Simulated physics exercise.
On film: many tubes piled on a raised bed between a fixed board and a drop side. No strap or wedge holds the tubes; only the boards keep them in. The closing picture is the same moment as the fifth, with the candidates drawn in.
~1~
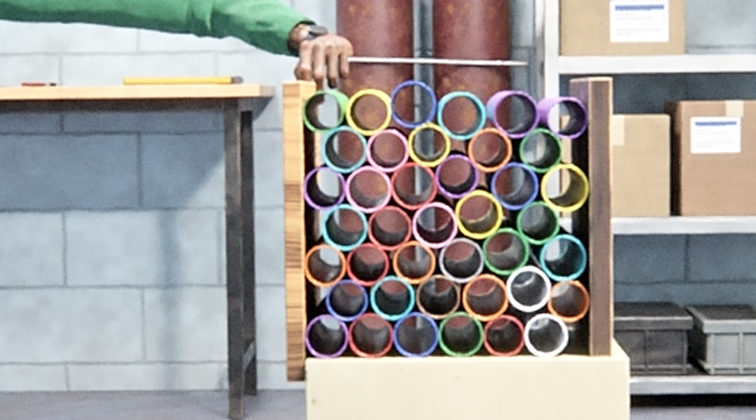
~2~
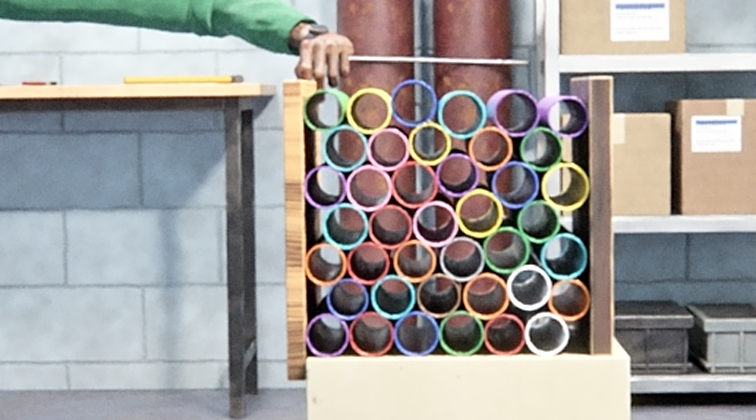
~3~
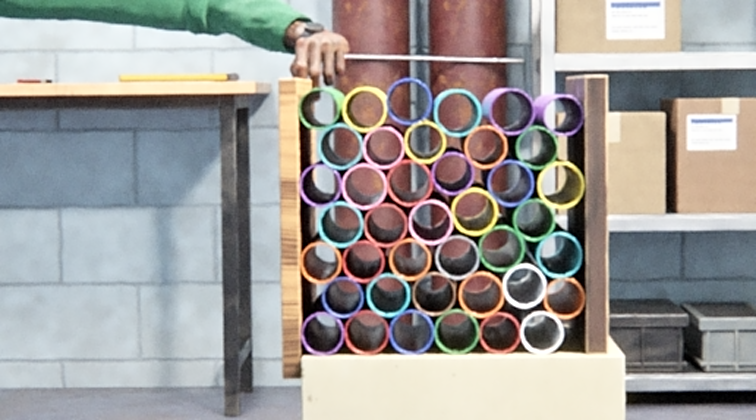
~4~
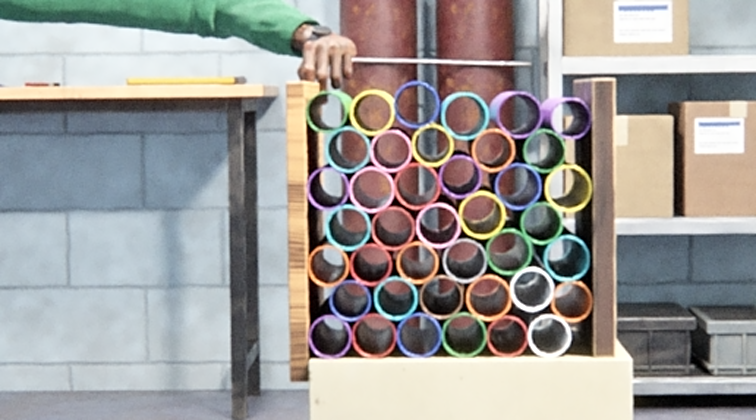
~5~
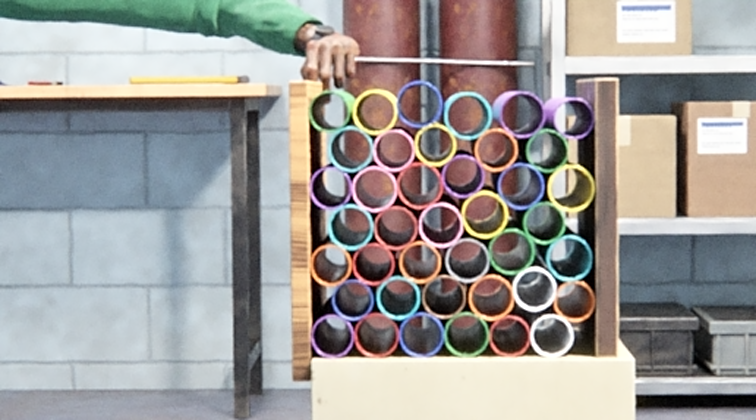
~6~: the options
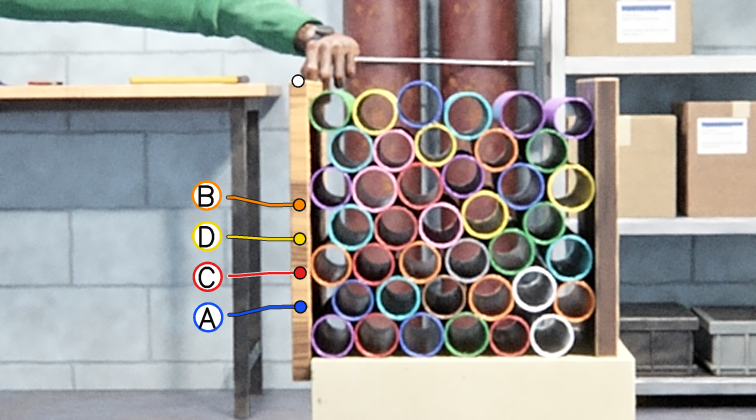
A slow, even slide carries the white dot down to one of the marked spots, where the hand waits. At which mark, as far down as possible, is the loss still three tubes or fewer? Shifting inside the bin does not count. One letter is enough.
At most to B.
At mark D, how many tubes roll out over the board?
The count is four.
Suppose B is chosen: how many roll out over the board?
The count is one.
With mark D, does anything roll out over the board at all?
Yes, at D.
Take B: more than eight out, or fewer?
It loses fewer than eight.
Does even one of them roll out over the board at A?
At A: Yes.
On the copy, A at (300, 307); B at (299, 205); C at (300, 273); D at (300, 239); the white dot at (298, 81).
On B. First, top of the board (309, 140).
Then, top of the board (309, 204).
Finally, top of the board (309, 204), one out over the board.
By contrast, A more than three out over the board; C four out over the board; D four out over the board.
